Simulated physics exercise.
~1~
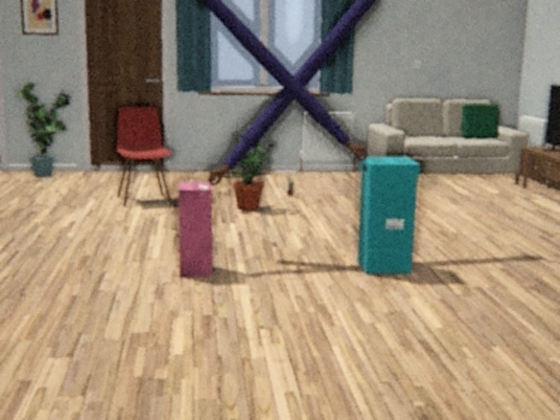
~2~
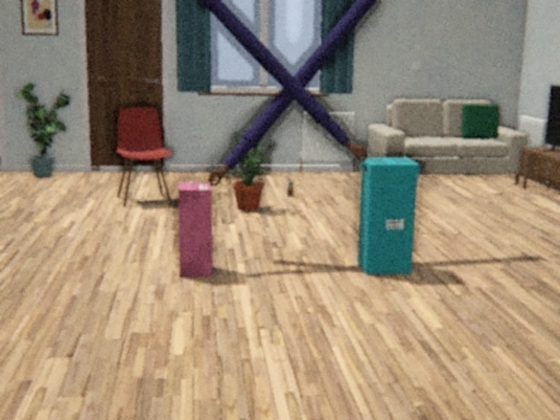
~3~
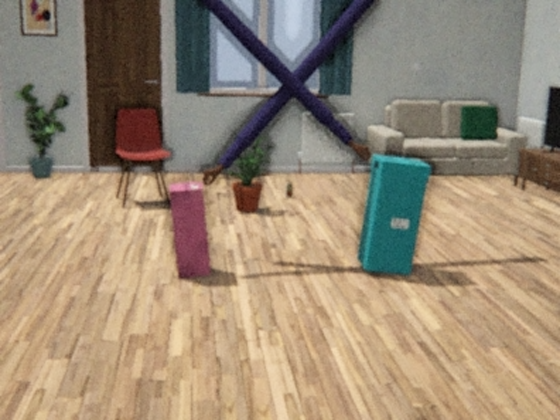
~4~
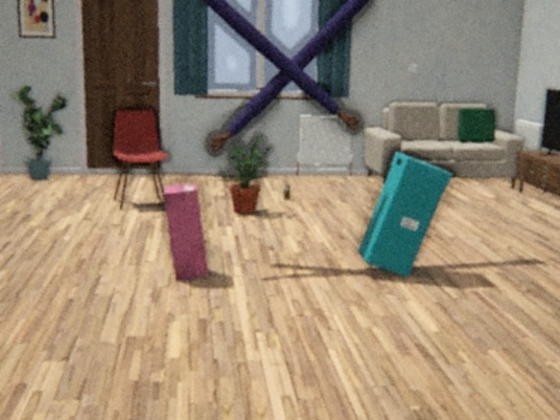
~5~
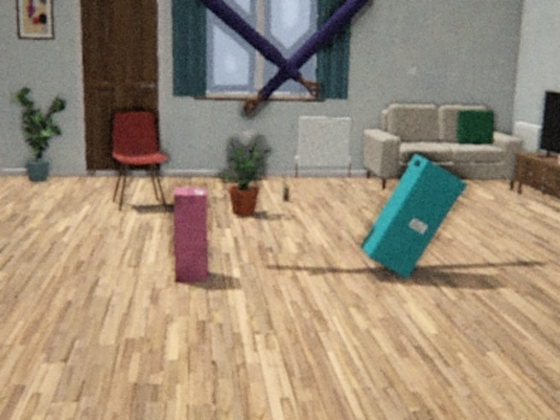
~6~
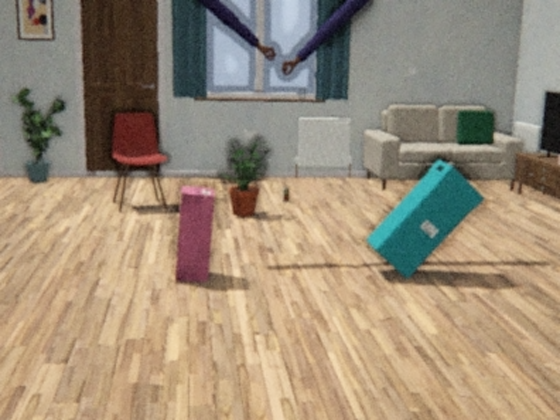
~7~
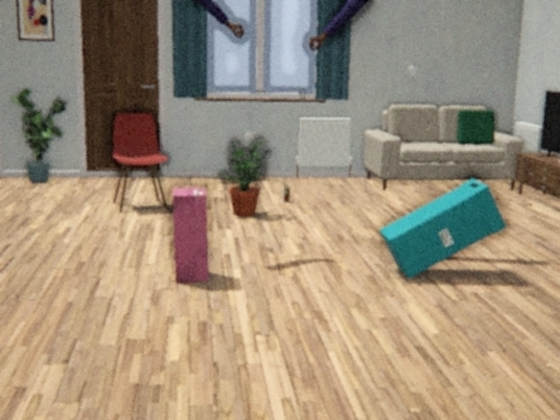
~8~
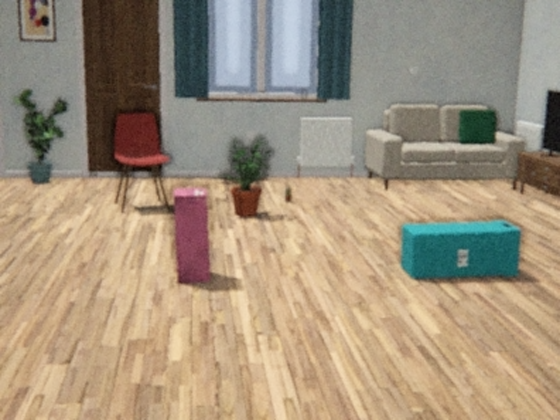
Living room with two arms withdrawing from tall boxes, the pink one rocking and staying upright, the turquoise one toppling right.
